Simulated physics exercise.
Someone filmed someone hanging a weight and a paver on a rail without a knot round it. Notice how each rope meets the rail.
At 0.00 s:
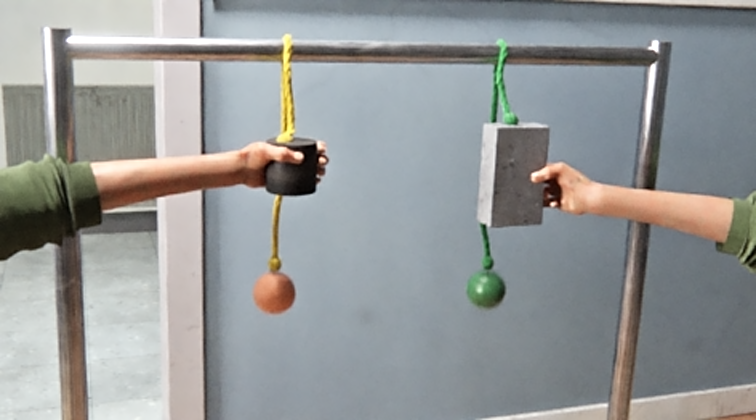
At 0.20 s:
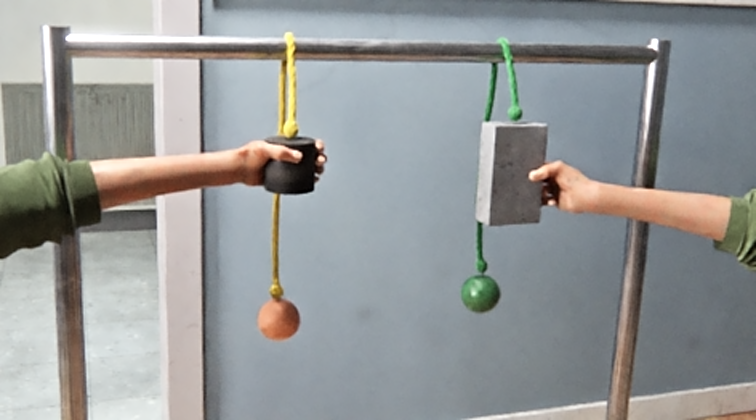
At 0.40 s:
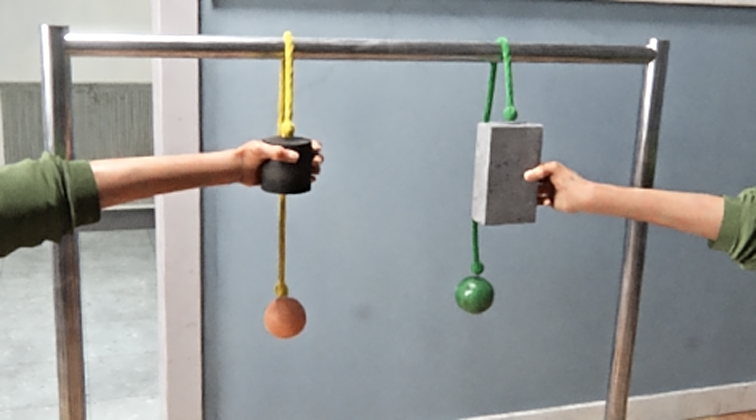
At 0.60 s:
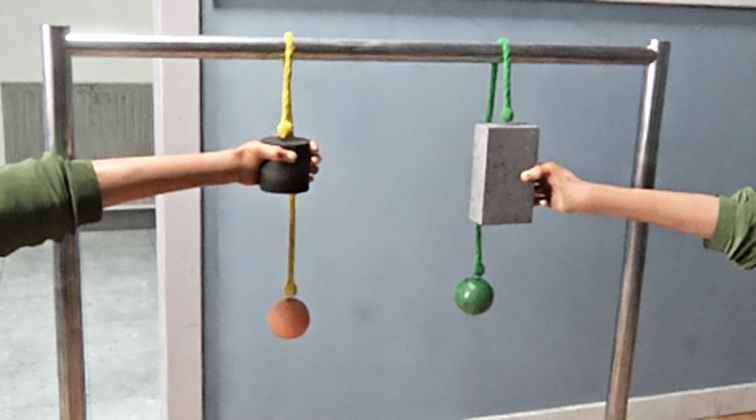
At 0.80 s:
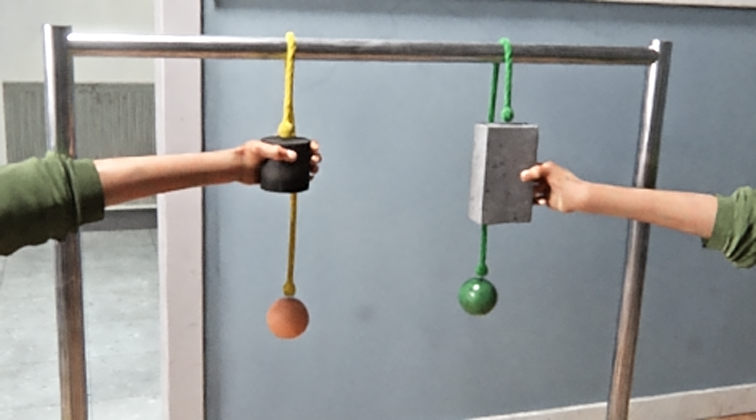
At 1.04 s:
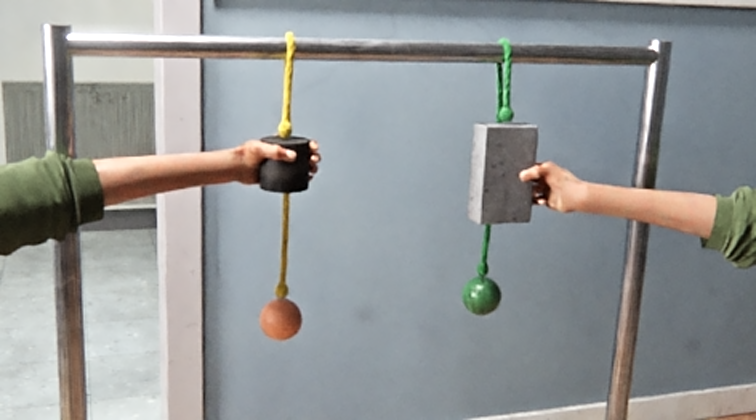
An orange round object on a yellow rope lowers slightly and drifts right, while a green one on a green rope dips and sways left. Both then swing slightly back, their ropes draped over a metal rail, as two hands keep a black cylinder and a grey block nearly still.
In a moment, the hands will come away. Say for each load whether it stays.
In order: The weight descends; the paver descends.
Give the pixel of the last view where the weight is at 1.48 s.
Middle at about (283, 407).
By 1.48 s, weight dropping near (283, 407); paver dropping near (485, 385).
By 1.78 s, weight on the floor; paver on the floor.
When it is over, weight on the floor; paver on the floor. The weight drops and the paver pulls its rope through.
